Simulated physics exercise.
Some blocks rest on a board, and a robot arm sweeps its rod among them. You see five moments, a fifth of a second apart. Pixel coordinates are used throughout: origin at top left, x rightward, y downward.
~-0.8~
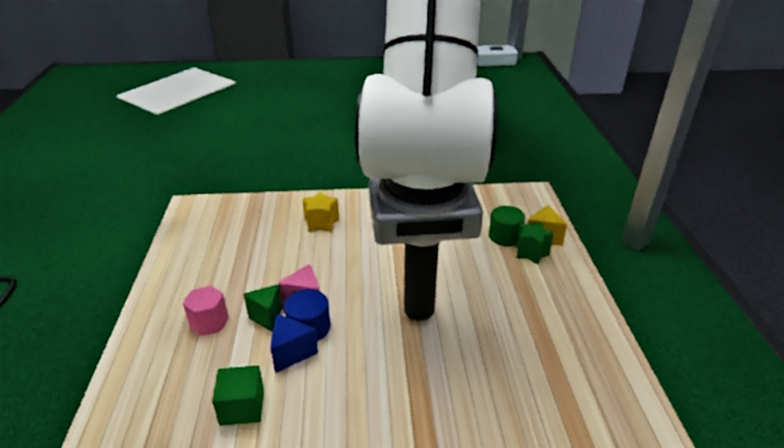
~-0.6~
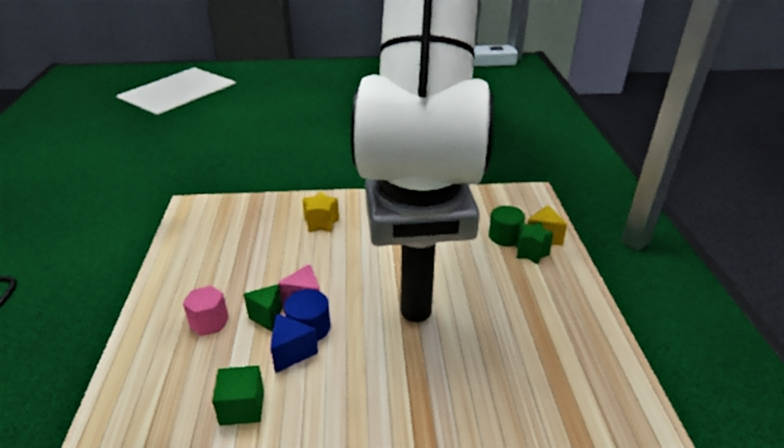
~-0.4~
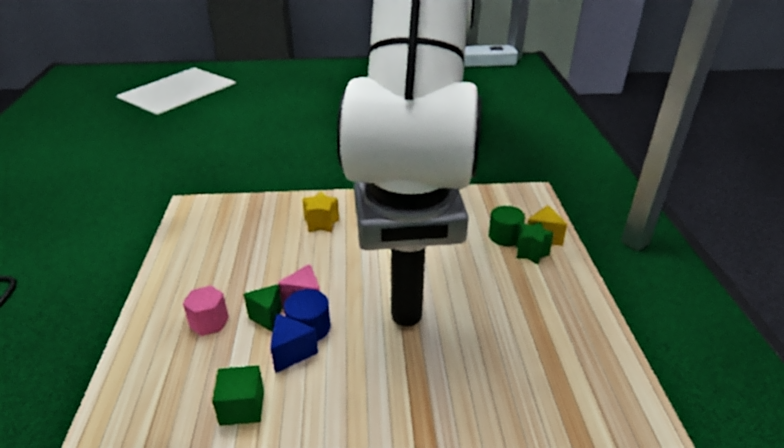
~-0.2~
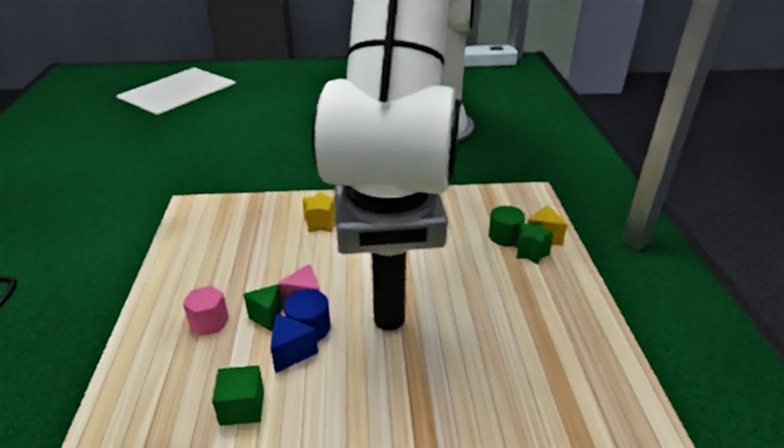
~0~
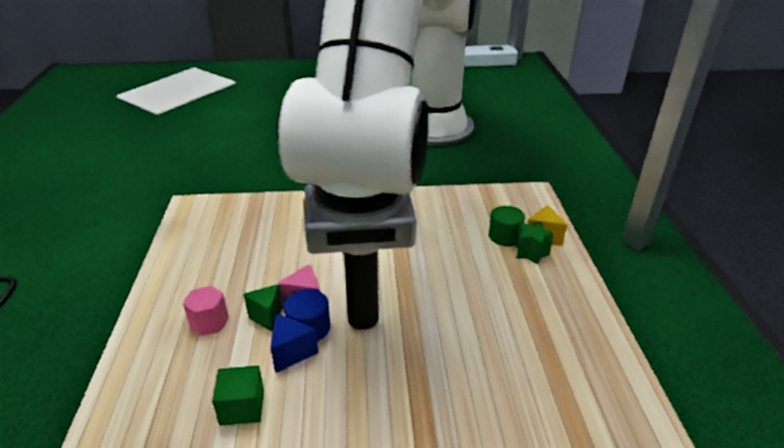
On a light wooden board set on a green surface, a white robot arm holding a black rod slides leftward, slowly and then faster, toward a cluster of blue, green and pink blocks, while all the blocks stay still.
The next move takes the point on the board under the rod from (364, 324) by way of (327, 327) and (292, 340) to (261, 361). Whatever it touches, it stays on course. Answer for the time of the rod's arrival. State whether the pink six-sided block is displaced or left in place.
The pink six-sided block does not move.
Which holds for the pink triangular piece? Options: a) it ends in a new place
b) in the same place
My pick is b.
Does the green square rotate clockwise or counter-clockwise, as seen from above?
It twists clockwise.
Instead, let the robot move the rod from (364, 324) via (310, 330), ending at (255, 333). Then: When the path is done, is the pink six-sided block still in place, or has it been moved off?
Shifted.
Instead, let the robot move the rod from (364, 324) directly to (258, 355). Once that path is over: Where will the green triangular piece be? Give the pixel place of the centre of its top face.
The centre of its top face lies at (244, 281).
The first path, step by step. One third of the way, rod at (325, 323); green triangular piece at (257, 293), turned 20° clockwise; blue triangular piece at (282, 332), turned 20° anticlockwise; blue circular block at (284, 305).
Two thirds of the way, rod at (291, 335); green triangular piece at (240, 288), turned 50° clockwise; blue triangular piece at (275, 339), turned 20° anticlockwise; blue circular block at (251, 308).
At the end, rod at (260, 356); pink six-sided block not moved; green square at (232, 390), turned 20° clockwise; green triangular piece at (239, 287), turned 55° clockwise; blue triangular piece at (262, 362), turned 60° anticlockwise; pink triangular piece not moved; blue circular block at (238, 312).
